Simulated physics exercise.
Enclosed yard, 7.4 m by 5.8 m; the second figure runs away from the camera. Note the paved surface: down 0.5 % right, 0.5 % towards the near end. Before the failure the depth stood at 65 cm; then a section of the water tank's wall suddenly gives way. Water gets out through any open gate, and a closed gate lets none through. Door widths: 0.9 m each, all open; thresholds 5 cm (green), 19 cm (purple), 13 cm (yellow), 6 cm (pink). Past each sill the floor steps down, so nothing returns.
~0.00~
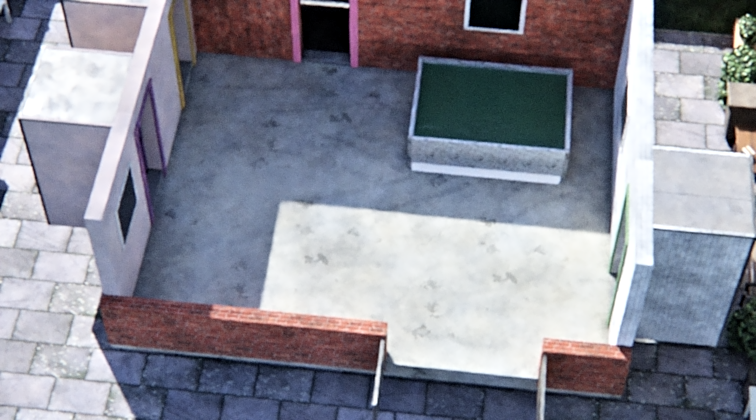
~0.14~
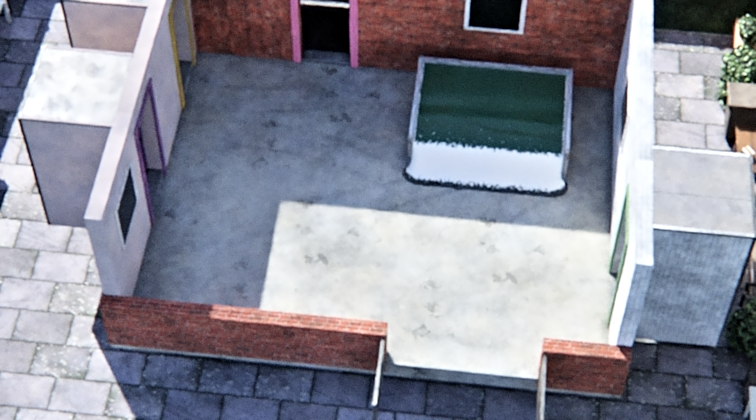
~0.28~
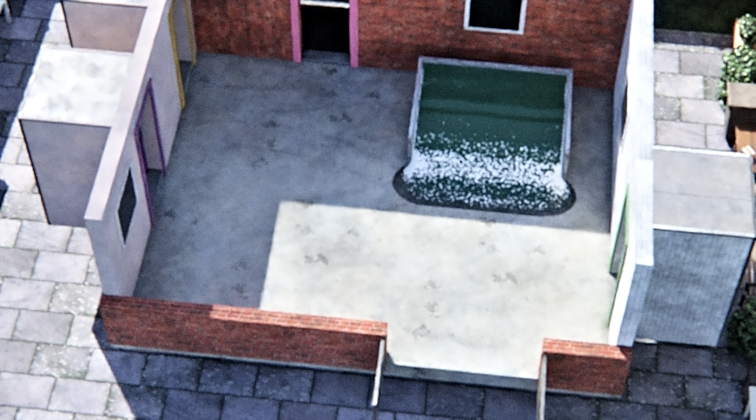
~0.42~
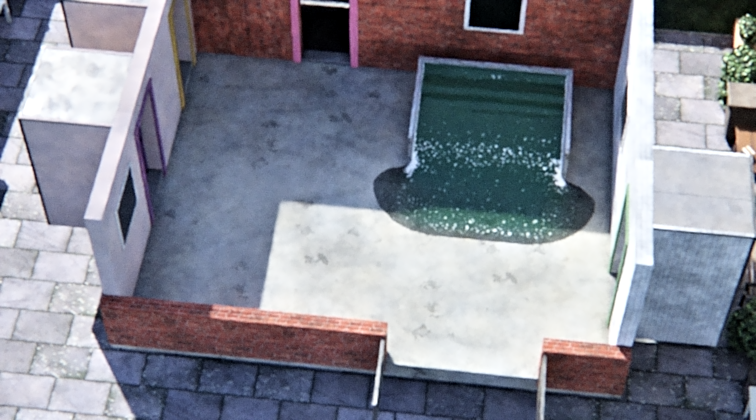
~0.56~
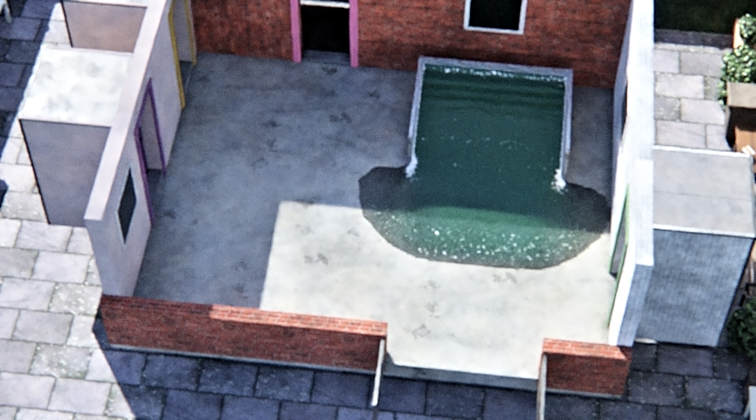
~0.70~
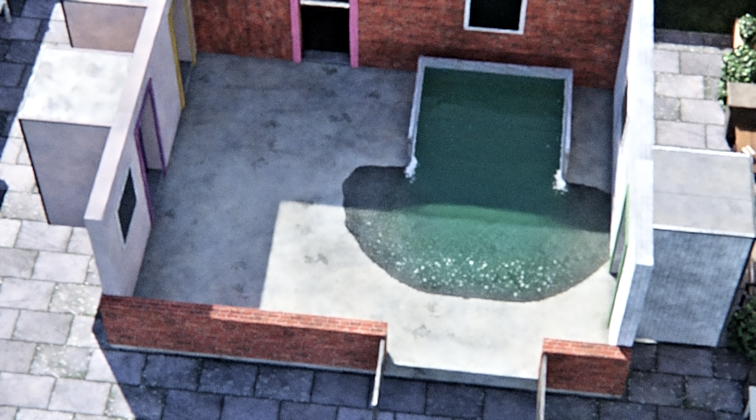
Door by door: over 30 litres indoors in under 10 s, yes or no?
Green door: Yes, purple door: No, yellow door: No, pink door: No.
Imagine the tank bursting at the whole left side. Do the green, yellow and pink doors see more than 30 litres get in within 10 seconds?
Then: Green beyond it, yellow beyond it, pink beyond it.
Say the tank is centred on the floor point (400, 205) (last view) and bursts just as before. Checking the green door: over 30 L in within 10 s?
Lab note: Green door, limit held.
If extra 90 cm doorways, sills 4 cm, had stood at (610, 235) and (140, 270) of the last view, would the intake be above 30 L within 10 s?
The first door gets there and the second gets there.
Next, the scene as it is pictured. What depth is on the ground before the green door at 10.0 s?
About 4.5 cm.
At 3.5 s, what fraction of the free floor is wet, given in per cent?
Roughly 50 % of the floor.
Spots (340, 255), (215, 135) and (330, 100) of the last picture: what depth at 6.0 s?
Depths: About 1, 2 and 0 centimetres.
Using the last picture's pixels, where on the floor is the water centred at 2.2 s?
About (482, 226).
After 1.4 s water covers 40 % of the floor and is deepest (25 cm) near (514, 186); green door 10 cm at the sill, 0 L in, purple door not reached, yellow door not reached, pink door not reached.
After 2.2 s water covers 45 % of the floor and is deepest (40 cm) near (608, 372); green door 11 cm at the sill, 15 L in, purple door not reached, yellow door not reached, pink door not reached.
After 3.5 s water covers 50 % of the floor and is deepest (22 cm) near (127, 322); green door 15 cm at the sill, 53 L in, purple door not reached, yellow door not reached, pink door not reached.
After 6.0 s water covers 65 % of the floor and is deepest (10 cm) near (608, 372); green door 9 cm at the sill, 122 L in, purple door 5 cm at the sill, 0 L in, yellow door not reached, pink door not reached.
After 10.0 s water covers 95 % of the floor and is deepest (6 cm) near (614, 106); green door 5 cm at the sill, 136 L in, purple door 3 cm at the sill, 0 L in, yellow door 2 cm at the sill, 0 L in, pink door 3 cm at the sill, 0 L in.
